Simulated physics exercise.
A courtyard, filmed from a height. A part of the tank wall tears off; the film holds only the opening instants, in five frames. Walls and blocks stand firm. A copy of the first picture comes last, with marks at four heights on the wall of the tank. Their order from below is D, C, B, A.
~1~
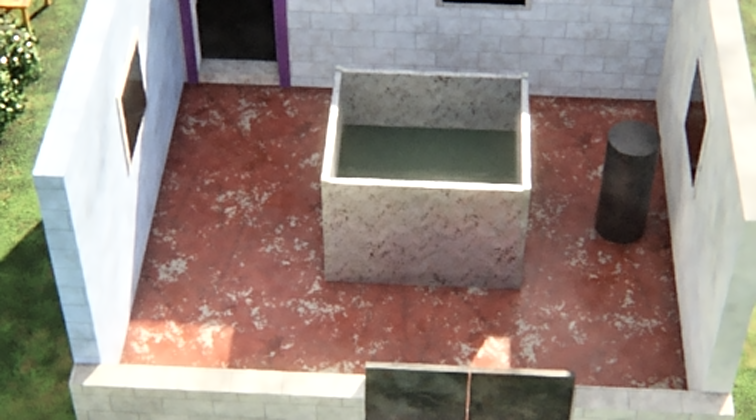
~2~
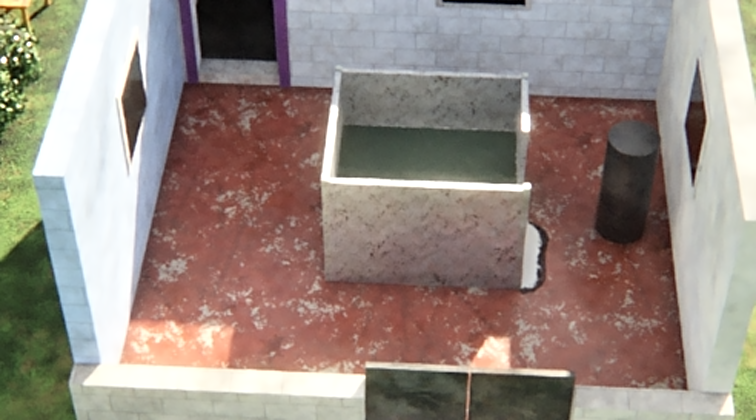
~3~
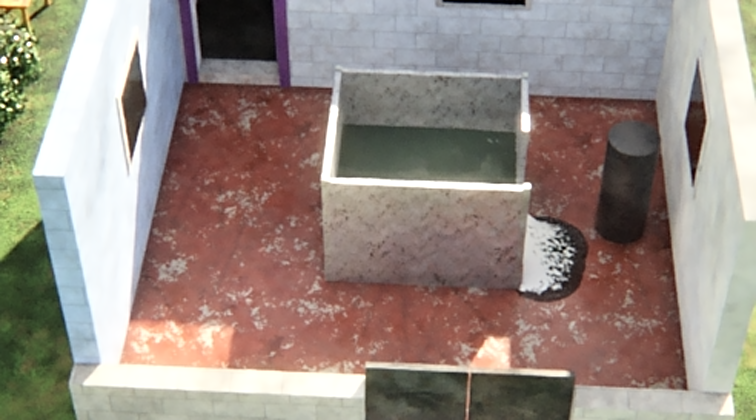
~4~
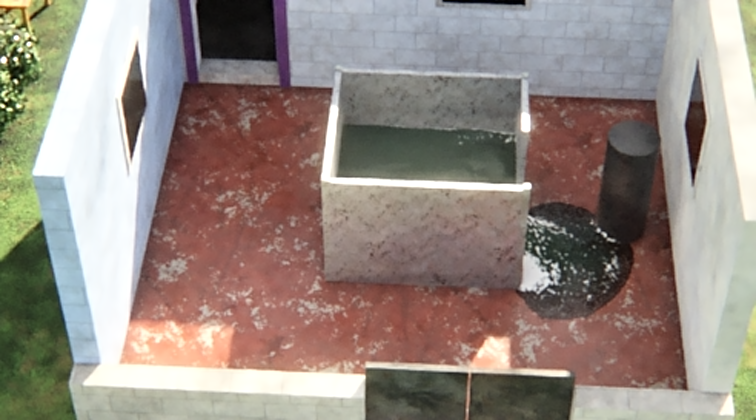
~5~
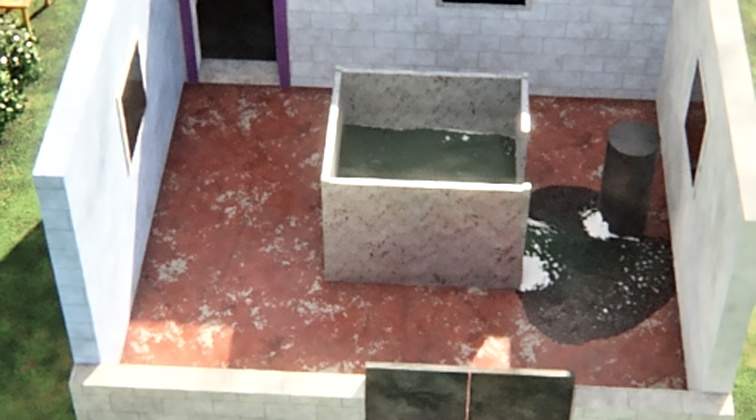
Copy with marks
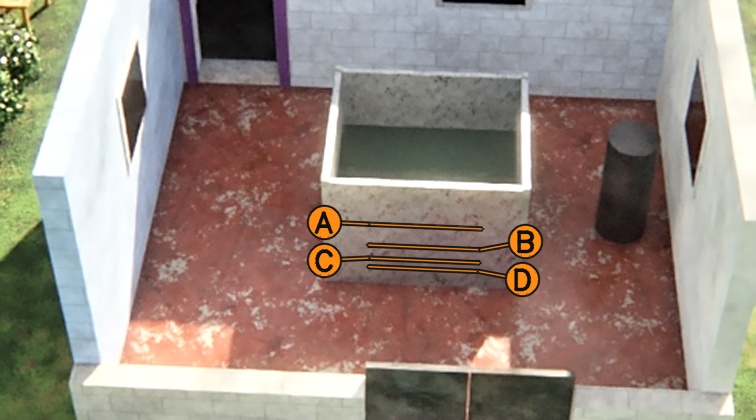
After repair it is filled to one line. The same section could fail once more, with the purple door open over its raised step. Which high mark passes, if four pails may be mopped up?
Take A.
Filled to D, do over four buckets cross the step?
No, that is safe.
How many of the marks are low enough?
All of the four.
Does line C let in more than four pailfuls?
No, not at all.
In orange, A at (424, 226); B at (424, 247); C at (423, 260); D at (423, 269); from the bottom up D, C, B, A.
For line A, a splash gets over, under a bucket.
For line B, nothing gets over.
For line C, nothing gets over.
For line D, nothing gets over.
